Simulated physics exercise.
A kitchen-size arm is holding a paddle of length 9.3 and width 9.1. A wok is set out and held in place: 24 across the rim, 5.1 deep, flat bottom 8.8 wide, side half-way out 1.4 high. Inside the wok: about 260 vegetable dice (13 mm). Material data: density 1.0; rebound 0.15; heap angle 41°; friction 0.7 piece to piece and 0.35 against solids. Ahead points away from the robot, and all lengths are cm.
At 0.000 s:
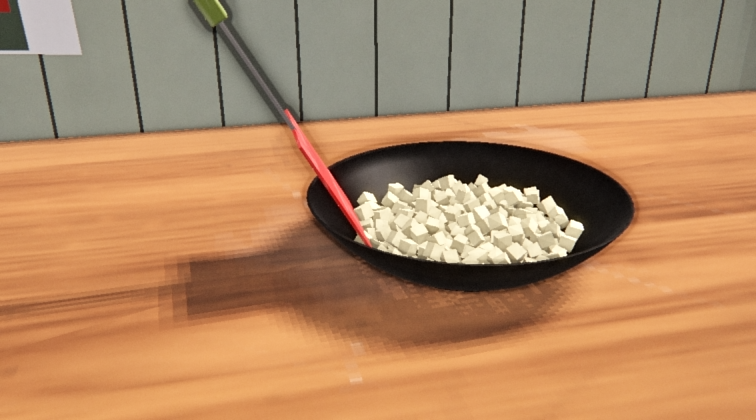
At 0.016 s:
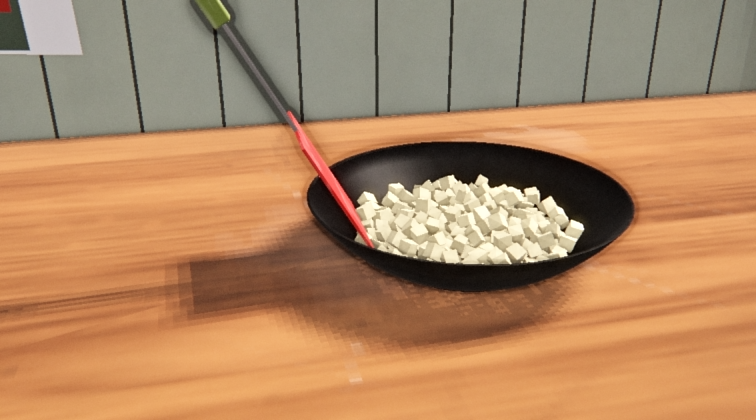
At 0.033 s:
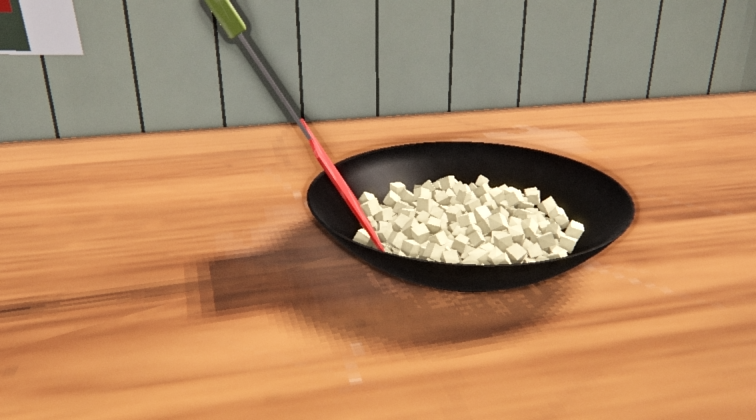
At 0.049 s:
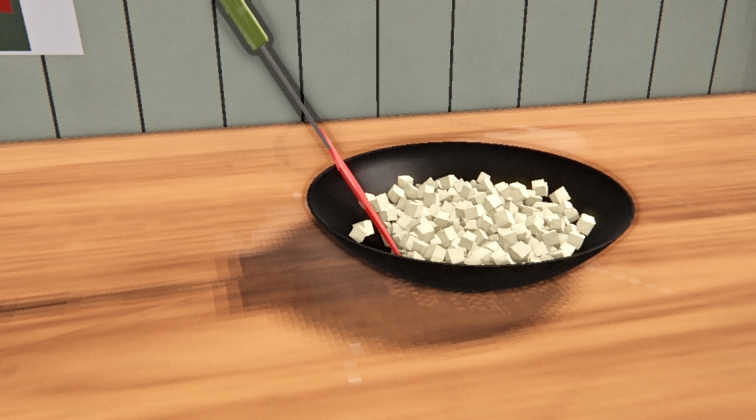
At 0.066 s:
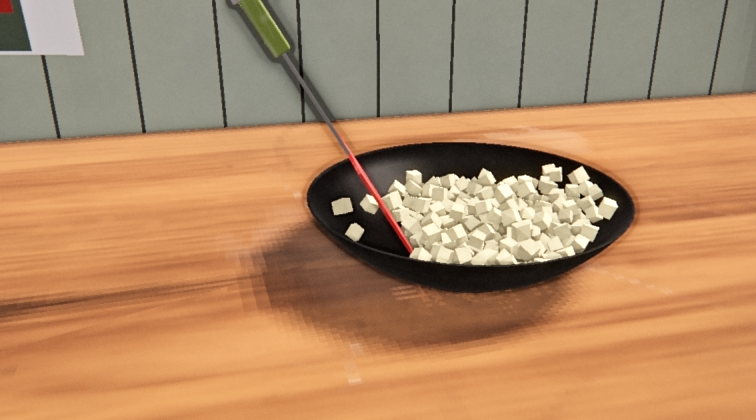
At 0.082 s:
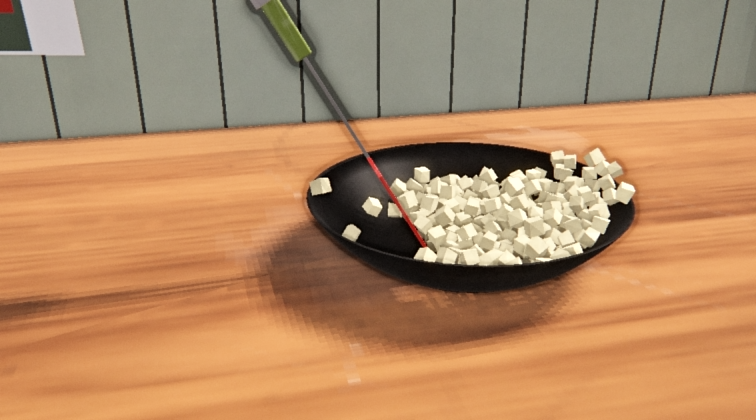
A red paddle pushes pale cubes toward the right side of a black wok.
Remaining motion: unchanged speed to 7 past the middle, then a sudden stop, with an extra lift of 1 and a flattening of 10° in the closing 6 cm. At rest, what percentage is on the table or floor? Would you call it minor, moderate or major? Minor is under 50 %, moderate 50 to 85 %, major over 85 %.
I would call it moderate.
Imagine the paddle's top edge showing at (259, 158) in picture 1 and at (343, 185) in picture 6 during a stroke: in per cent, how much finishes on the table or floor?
It comes to something like 60 %, give or take.
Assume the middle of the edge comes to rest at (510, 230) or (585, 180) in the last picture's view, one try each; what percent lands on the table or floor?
Close to 25 and close to 75 per cent, respectively.
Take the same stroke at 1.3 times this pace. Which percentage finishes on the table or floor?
Something close to 70 per cent ends up on the table or floor.
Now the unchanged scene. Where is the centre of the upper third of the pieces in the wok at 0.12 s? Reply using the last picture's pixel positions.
Centre estimated at around (565, 194).
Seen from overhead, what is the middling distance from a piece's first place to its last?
Somewhere near 18 centimetres, I reckon.
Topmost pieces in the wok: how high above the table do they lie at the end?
It reaches about 6.0 cm.
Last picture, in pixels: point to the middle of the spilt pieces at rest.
(718, 213).
After 0.12 s, sloping 60°, highest piece 10 above the table; 252 in the wok, 12 on the blade or in flight.
After 0.16 s, sloping 56°, highest piece 12 above the table; 234 in the wok, 30 on the blade or in flight.
After 0.38 s, sloping 50°, highest piece 6 above the table; 145 on the table or floor, 107 in the wok, 12 on the blade or in flight.
After 1.43 s, sloping 50°, highest piece 6 above the table; 157 on the table or floor, 107 in the wok.
At rest, 157 on the table or floor, 107 in the wok. That is 59 % on the table or floor.
